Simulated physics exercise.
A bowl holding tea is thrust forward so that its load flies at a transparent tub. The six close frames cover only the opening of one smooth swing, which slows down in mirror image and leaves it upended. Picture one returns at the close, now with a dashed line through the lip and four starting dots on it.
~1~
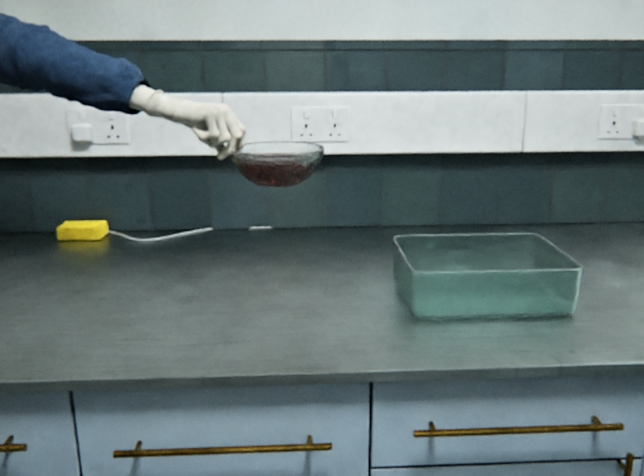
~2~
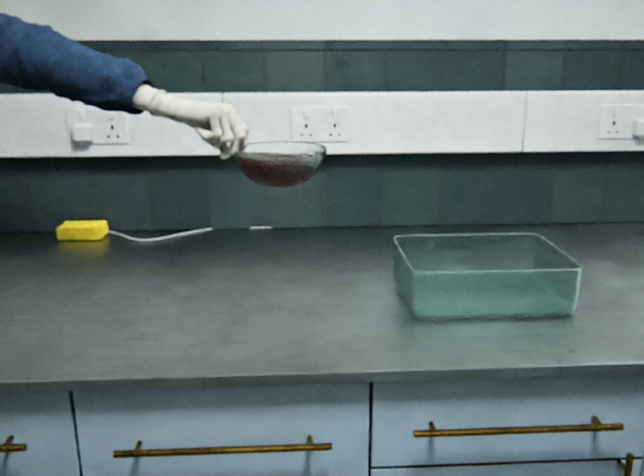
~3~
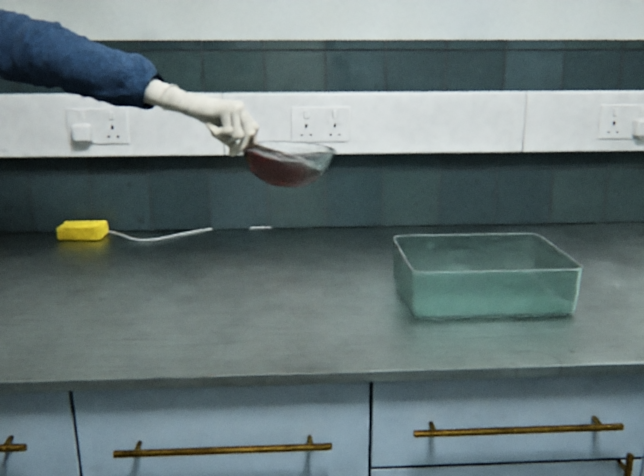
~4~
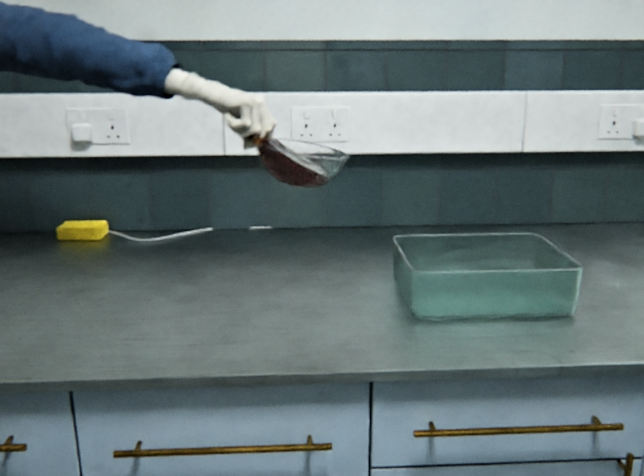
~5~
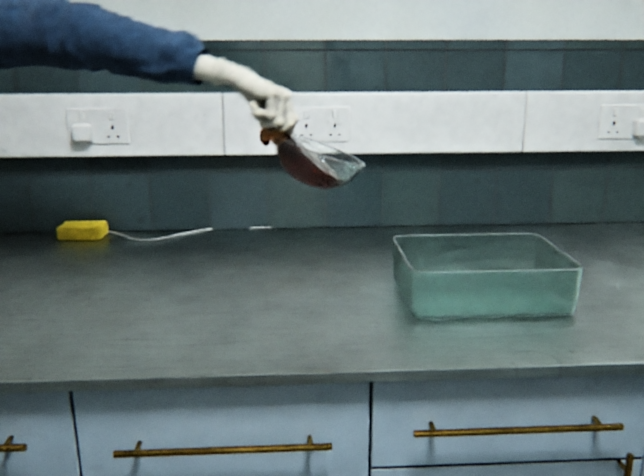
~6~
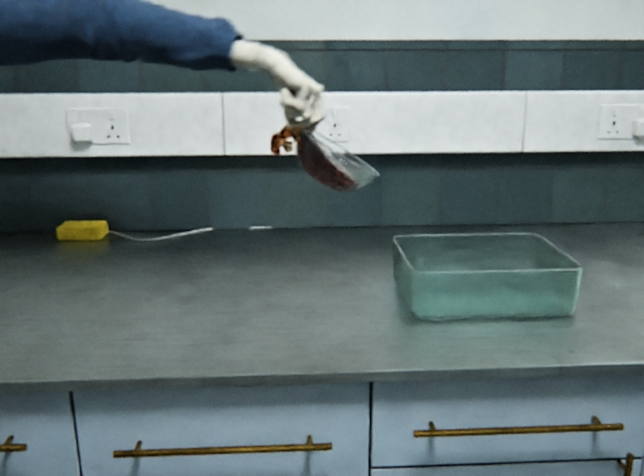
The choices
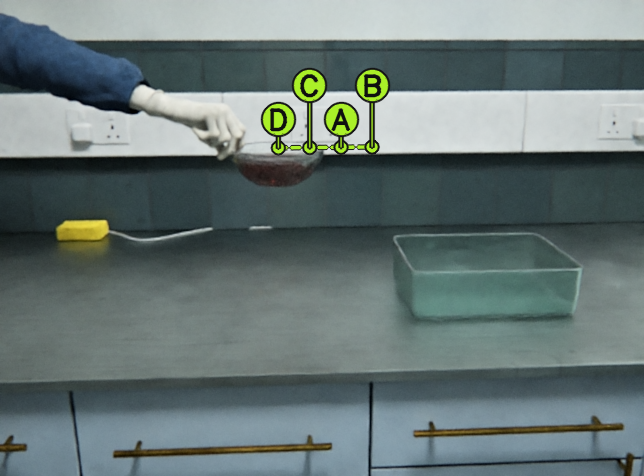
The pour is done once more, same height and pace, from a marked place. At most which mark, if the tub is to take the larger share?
Place D.
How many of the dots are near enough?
All of the four.
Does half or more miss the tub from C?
No, that is safe.
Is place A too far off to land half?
No, that is safe.
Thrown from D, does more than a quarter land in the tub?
Yes.
In lime, A at (341, 147); B at (372, 147); C at (309, 147); D at (278, 147).
Choosing A, about 70 % lands in the tub, 13 % falls short and 17 % goes beside or beyond.
Choosing B, about 82 % lands in the tub, 15 % falls short and 3 % goes beside or beyond.
Choosing C, about 71 % lands in the tub, 16 % falls short and 13 % goes beside or beyond.
Choosing D, about 63 % lands in the tub, 27 % falls short and 10 % goes beside or beyond.
